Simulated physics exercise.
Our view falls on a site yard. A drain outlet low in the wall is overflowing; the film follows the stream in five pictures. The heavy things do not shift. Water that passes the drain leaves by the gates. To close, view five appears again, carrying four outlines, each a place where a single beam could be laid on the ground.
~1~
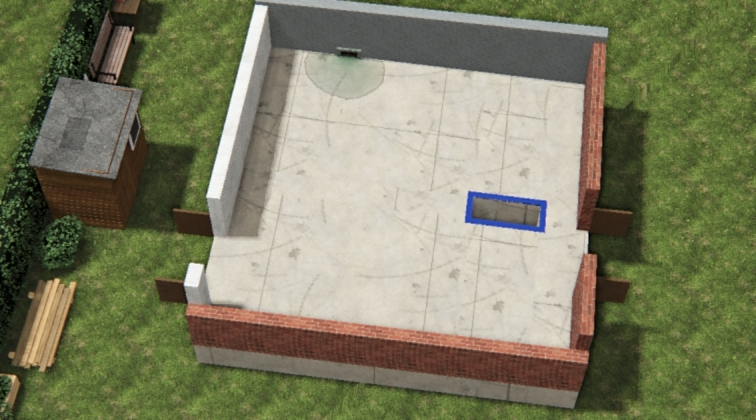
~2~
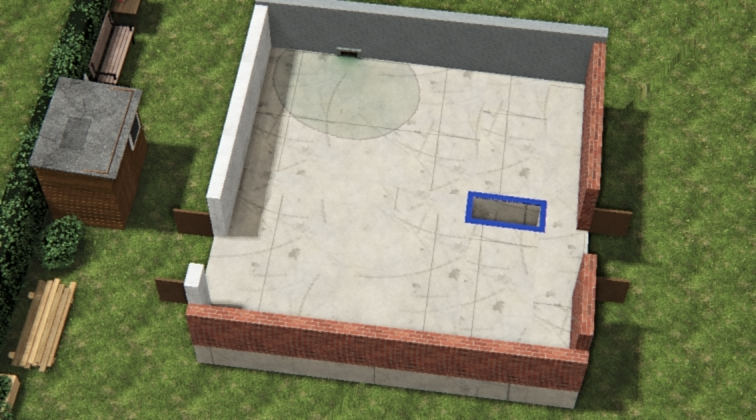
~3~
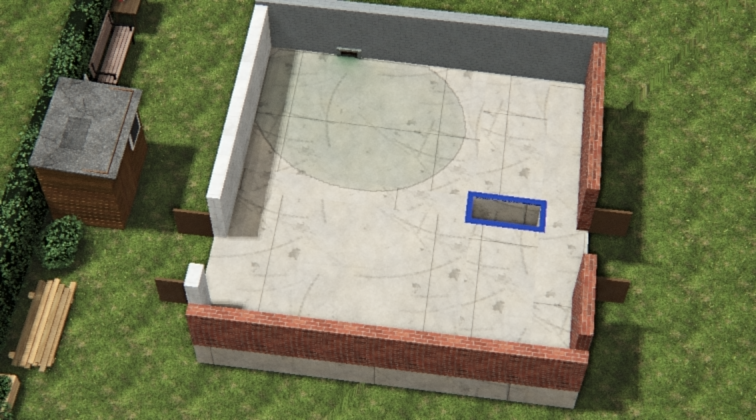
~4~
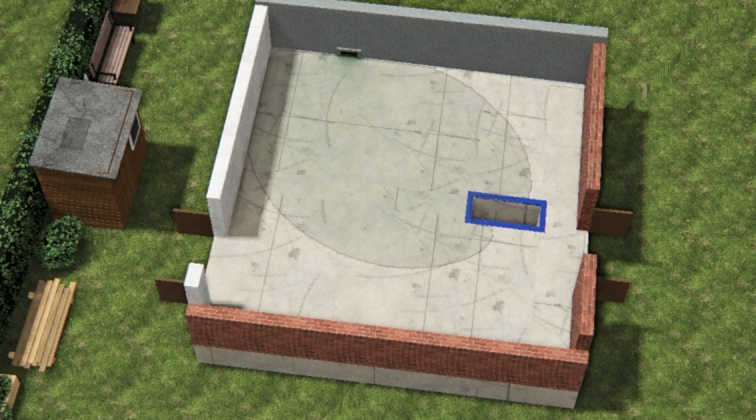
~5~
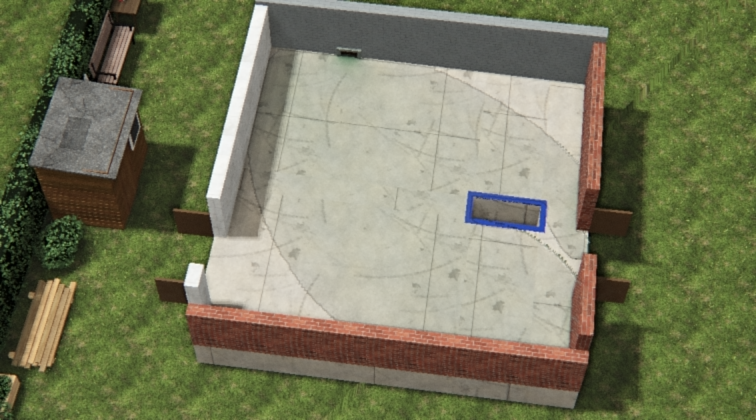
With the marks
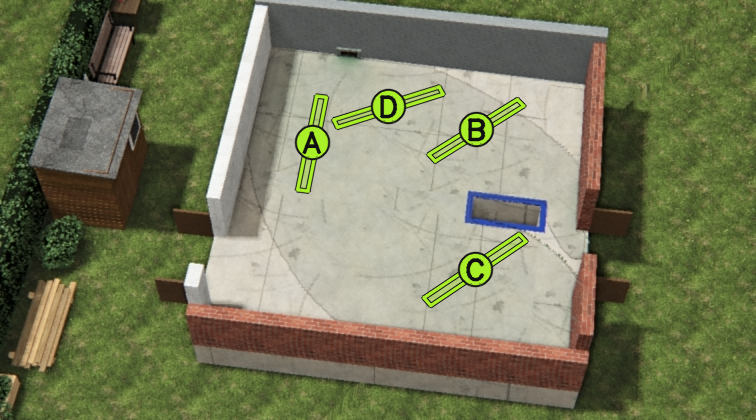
In a walled yard, water spreads from the back wall across the floor, reaching the blue-edged gully.
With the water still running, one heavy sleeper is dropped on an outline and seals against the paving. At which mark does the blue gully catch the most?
Go for C.
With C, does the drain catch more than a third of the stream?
Yes, it does.
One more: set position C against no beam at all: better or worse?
It is better.
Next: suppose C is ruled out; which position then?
It is A.
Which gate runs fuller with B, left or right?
The right gate.
In lime, A from (302, 190) to (321, 96); B from (431, 157) to (520, 102); C from (427, 301) to (522, 237); D from (335, 123) to (441, 90).
With A, about 32 % of the stream goes into the blue gully, about 68 % out by the gates.
With B, about 20 % of the stream goes into the blue gully, about 80 % out by the gates.
With C, about 50 % of the stream goes into the blue gully, about 48 % out by the gates.
With D, about 22 % of the stream goes into the blue gully, about 78 % out by the gates.
